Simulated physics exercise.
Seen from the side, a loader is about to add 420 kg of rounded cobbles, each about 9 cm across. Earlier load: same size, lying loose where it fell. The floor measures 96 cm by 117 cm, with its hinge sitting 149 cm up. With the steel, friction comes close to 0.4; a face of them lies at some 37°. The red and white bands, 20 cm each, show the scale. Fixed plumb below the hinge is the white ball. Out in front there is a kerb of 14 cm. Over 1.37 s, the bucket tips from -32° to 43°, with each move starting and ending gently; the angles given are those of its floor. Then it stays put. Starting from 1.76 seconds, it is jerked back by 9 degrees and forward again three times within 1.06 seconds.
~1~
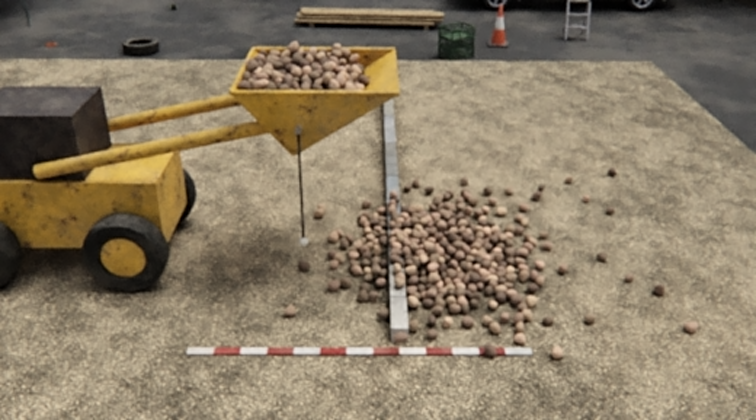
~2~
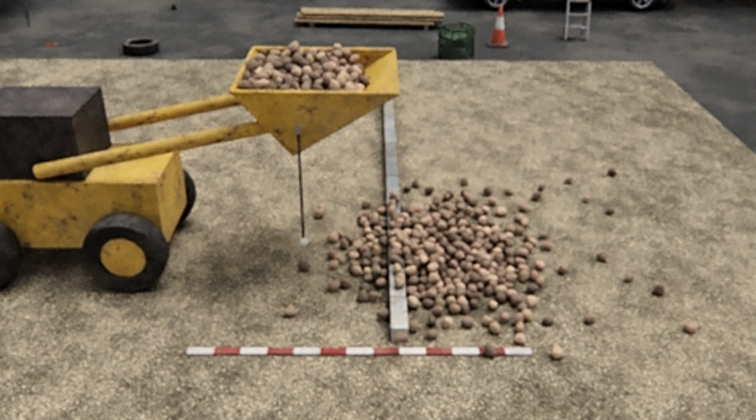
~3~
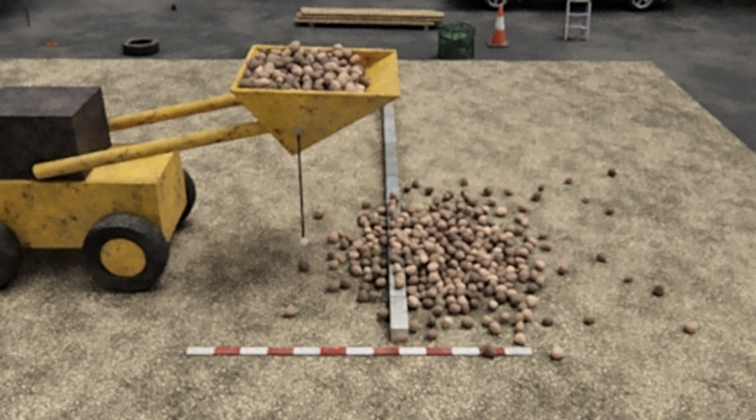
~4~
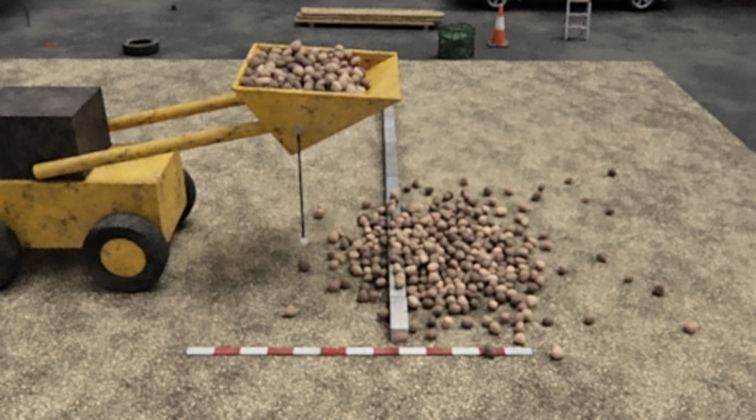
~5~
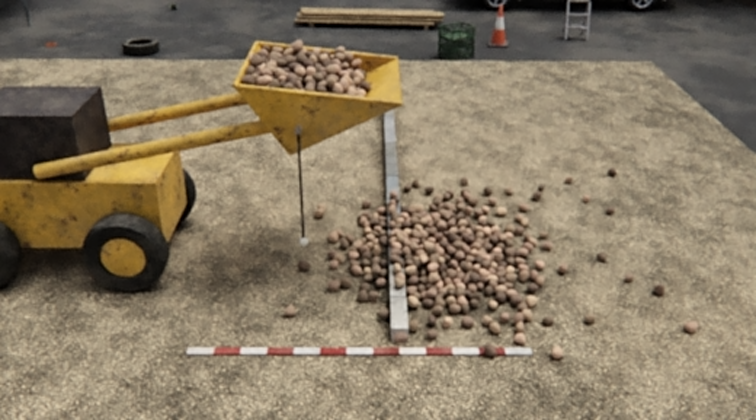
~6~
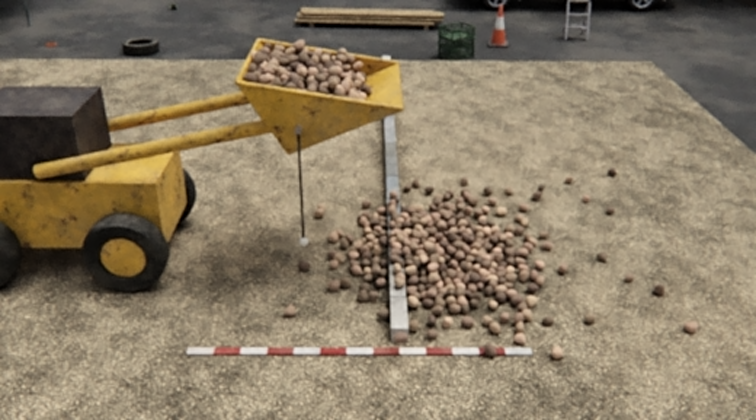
Yellow loader's raised bucket of rounded stones tilting slightly down to the right above a loose heap scattered across a low kerb.
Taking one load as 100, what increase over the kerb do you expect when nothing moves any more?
74 out of 100.
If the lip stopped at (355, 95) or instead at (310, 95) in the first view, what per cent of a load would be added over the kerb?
Some 25 percent, and then 5 percent.
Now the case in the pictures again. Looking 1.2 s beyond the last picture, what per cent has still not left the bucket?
Around 35 per cent of the load is still inside.
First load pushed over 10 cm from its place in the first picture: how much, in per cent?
The answer is about 25 per cent.
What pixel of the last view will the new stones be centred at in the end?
I'd put their centre close to (424, 239).
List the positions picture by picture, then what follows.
The first picture shows lip at (399, 93), floor tilted -32°, highest stones at (301, 59). The earlier load is highest near (413, 232), 21 cm above ground level, 18 % on this side of the kerb, 82 % over the kerb.
In the second picture, the bucket is at -32°, its lip at (399, 94); the top of the load is at (302, 59).
The third picture shows lip at (400, 96), floor tilted -30°, highest stones at (299, 59).
The fourth picture shows lip at (401, 99), floor tilted -28°, highest stones at (291, 58).
In the fifth picture, the bucket is at -26°, its lip at (402, 104); the top of the load is at (278, 57).
In the sixth picture, the bucket is at -23°, its lip at (403, 109); the top of the load is at (277, 54).
Then, 0.7 s after the last picture the floor is at 31°; in per cent of one load, 97 in the bucket, 21 on this side of the kerb, 82 over the kerb; the foremost stones are at (616, 232).
Then, 1.2 s after the last picture the floor is at 43°; in per cent of one load, 36 in the bucket, 60 on this side of the kerb, 103 over the kerb; the foremost stones are at (616, 232).
Then, 3.0 s after the last picture the floor is at 43°; in per cent of one load, 0 in the bucket, 44 on this side of the kerb, 156 over the kerb; the foremost stones are at (624, 233).
Then, 5.7 s after the last picture the floor is at 43°; in per cent of one load, 0 in the bucket, 44 on this side of the kerb, 156 over the kerb; the foremost stones are at (624, 233). Net gain over the kerb, 74.
